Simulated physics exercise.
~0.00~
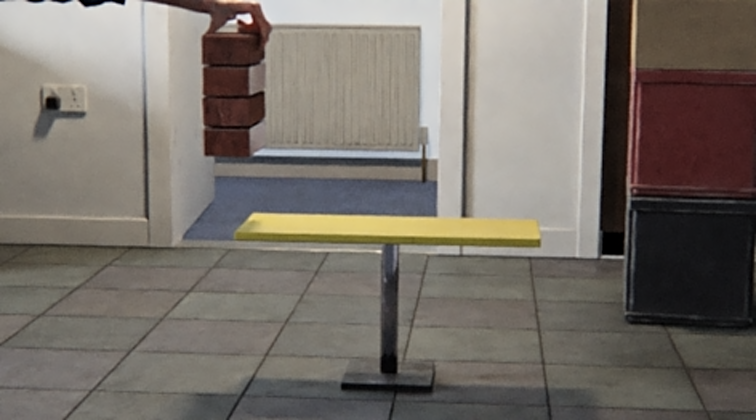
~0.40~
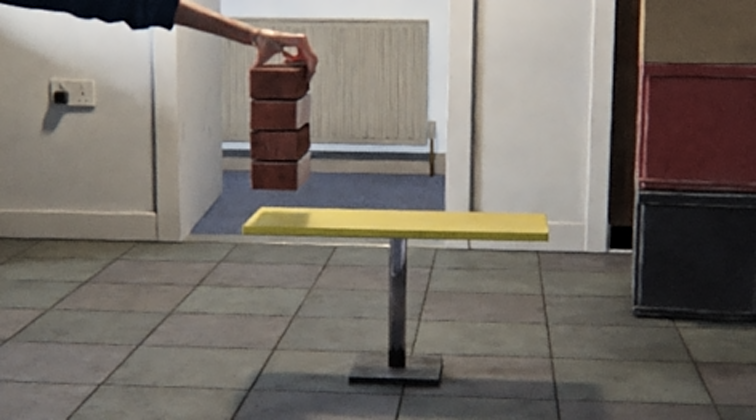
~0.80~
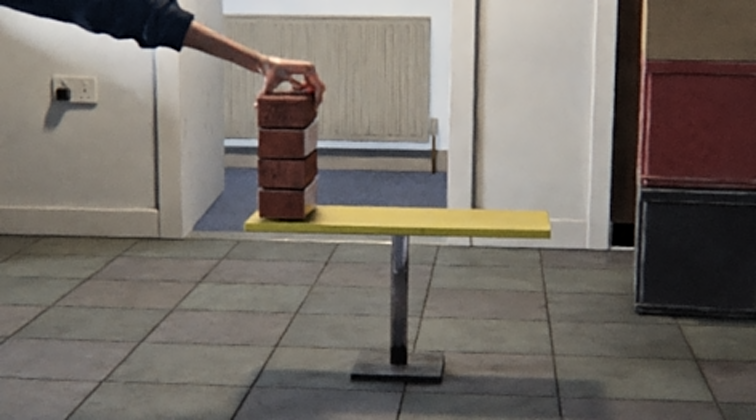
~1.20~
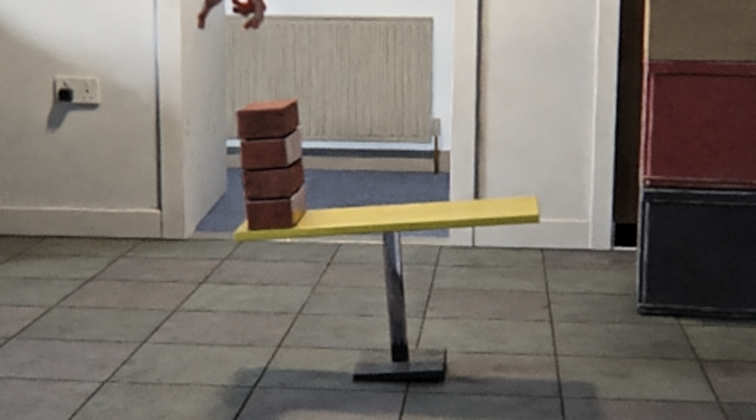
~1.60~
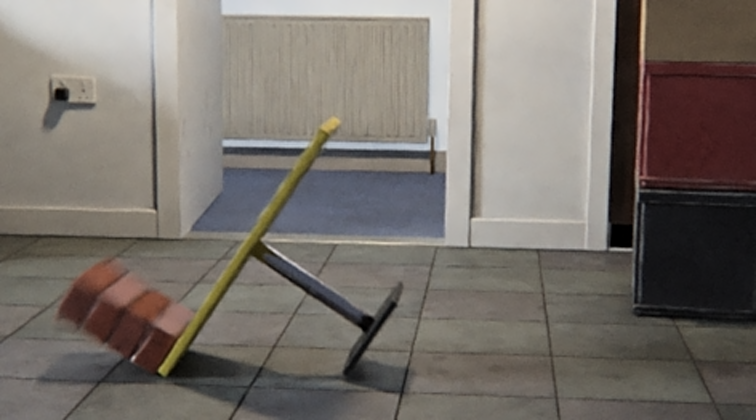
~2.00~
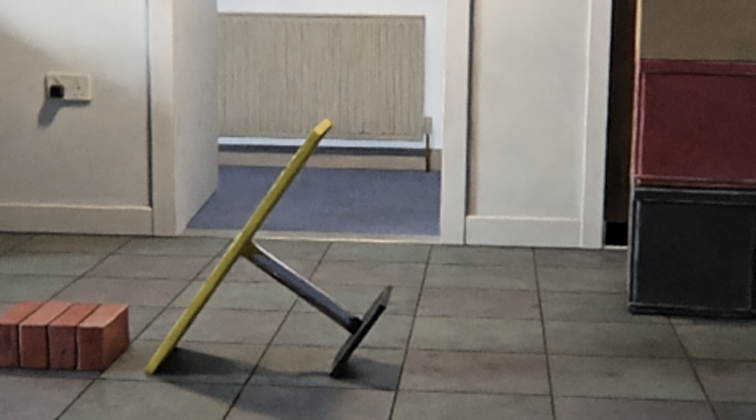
A stack of bricks set on a yellow table's left end tips it over leftward.
